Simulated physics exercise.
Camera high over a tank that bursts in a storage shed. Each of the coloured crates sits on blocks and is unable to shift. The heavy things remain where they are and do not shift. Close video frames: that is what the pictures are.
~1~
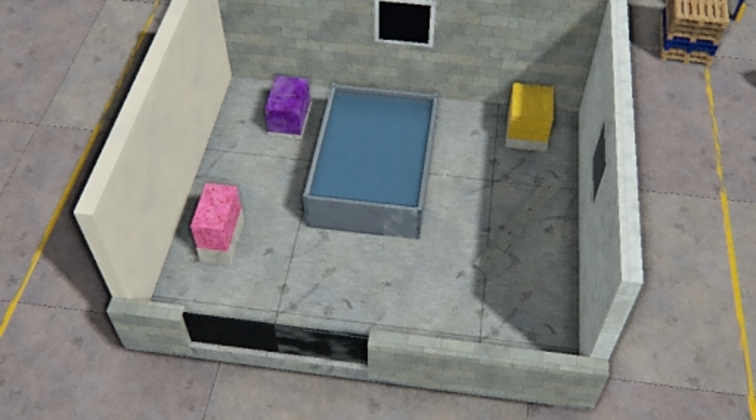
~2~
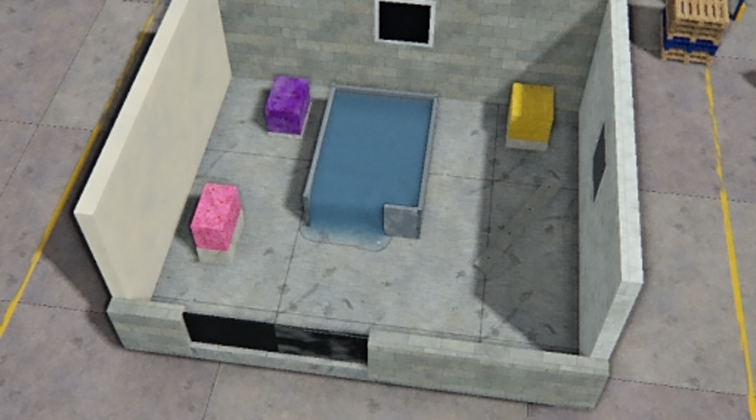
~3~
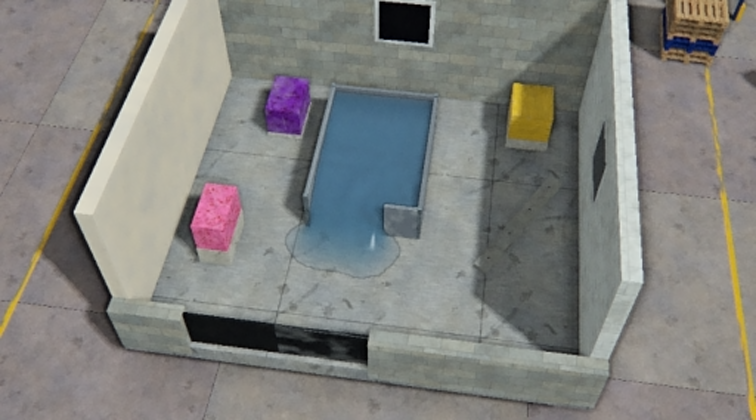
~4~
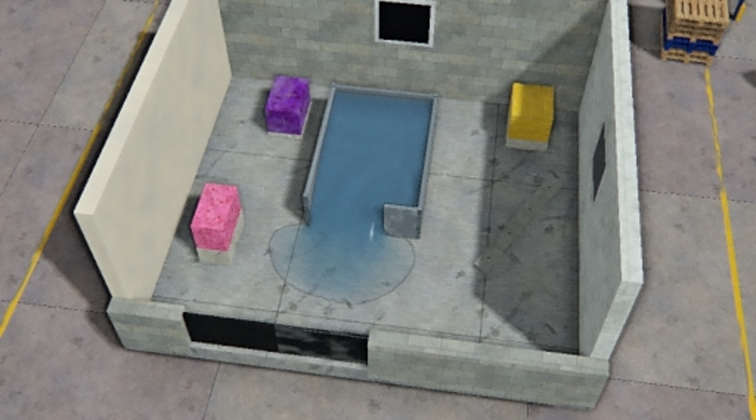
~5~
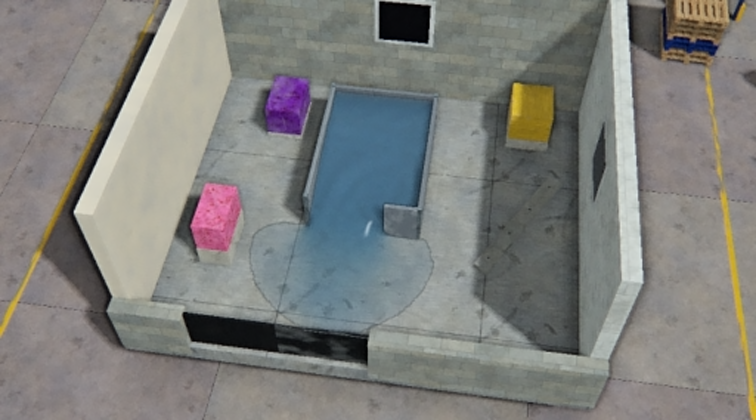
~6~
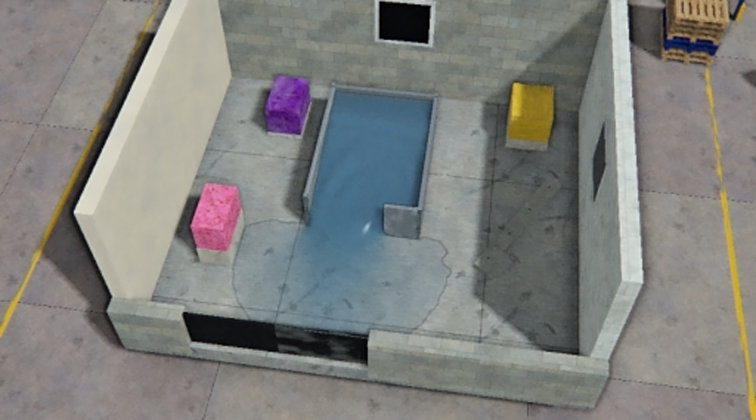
Water poured out of a tank through a gap in its front wall and spread in a widening pool across the shed floor, while the pink, purple and yellow crates stayed still.
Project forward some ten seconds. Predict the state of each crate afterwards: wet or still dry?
As I see it, the pink crate will be left dry; the purple crate will be left wet; the yellow crate will be left dry.
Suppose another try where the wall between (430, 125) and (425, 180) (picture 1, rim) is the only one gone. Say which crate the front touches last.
I'd go with the one in pink.
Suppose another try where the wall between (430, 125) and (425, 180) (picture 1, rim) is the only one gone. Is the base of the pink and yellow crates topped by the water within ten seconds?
As I see it, the pink one is not reached, and the yellow one gets reached.
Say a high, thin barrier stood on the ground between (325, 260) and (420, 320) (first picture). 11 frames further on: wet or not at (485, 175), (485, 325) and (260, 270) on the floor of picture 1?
Outcome by spot, in order - unwatered, watered, watered.
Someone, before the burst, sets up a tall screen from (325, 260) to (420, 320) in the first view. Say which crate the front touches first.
The pink one.
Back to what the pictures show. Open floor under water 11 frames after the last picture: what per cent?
About 35 %.
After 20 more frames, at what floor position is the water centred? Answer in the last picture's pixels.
It is around (346, 243).
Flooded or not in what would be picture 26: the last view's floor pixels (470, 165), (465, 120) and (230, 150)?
Status by point, in sequence: Unwetted; unwetted; waterlogged.
A moment on, water covers 25 % of the floor; the pink crate water round its plinth, the purple crate not reached, the yellow crate not reached.
Next, water covers 35 % of the floor; the pink crate water round its plinth, the purple crate not reached, the yellow crate not reached.
Then, water covers 60 % of the floor; the pink crate water round its plinth, the purple crate water round its plinth, the yellow crate not reached.
Later, water covers 90 % of the floor; the pink crate water round its plinth, the purple crate water round its plinth, the yellow crate water round its plinth.
In the end, water covers 100 % of the floor; the pink crate stayed above the water, the purple crate was topped, the yellow crate stayed above the water.
